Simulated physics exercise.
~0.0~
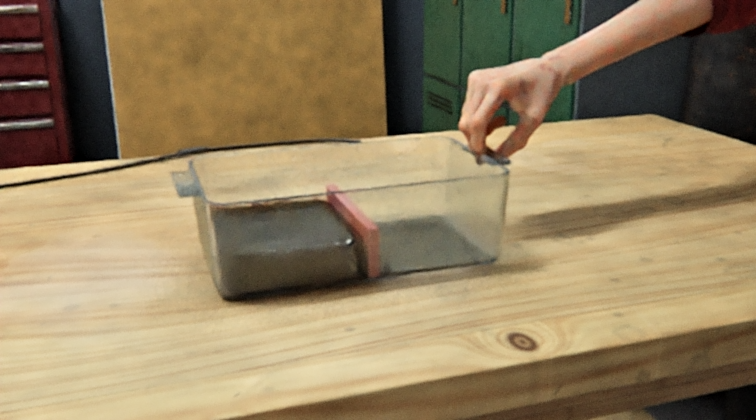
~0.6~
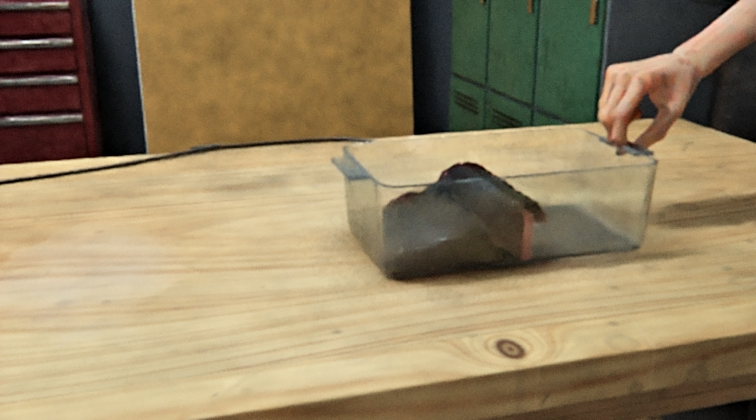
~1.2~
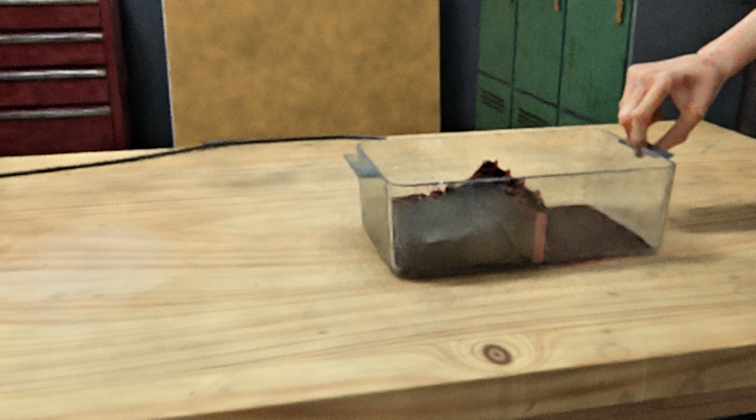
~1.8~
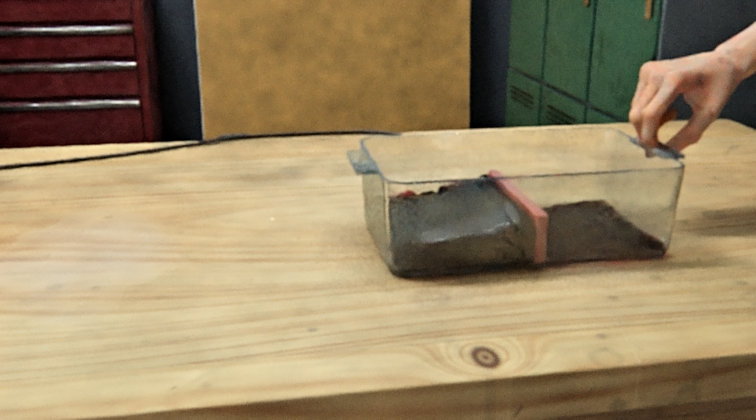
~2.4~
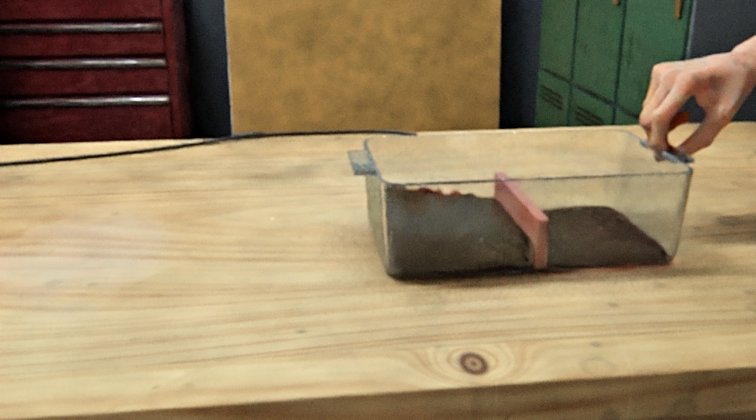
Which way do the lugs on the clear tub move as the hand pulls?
The lugs move to the right along with the tub.
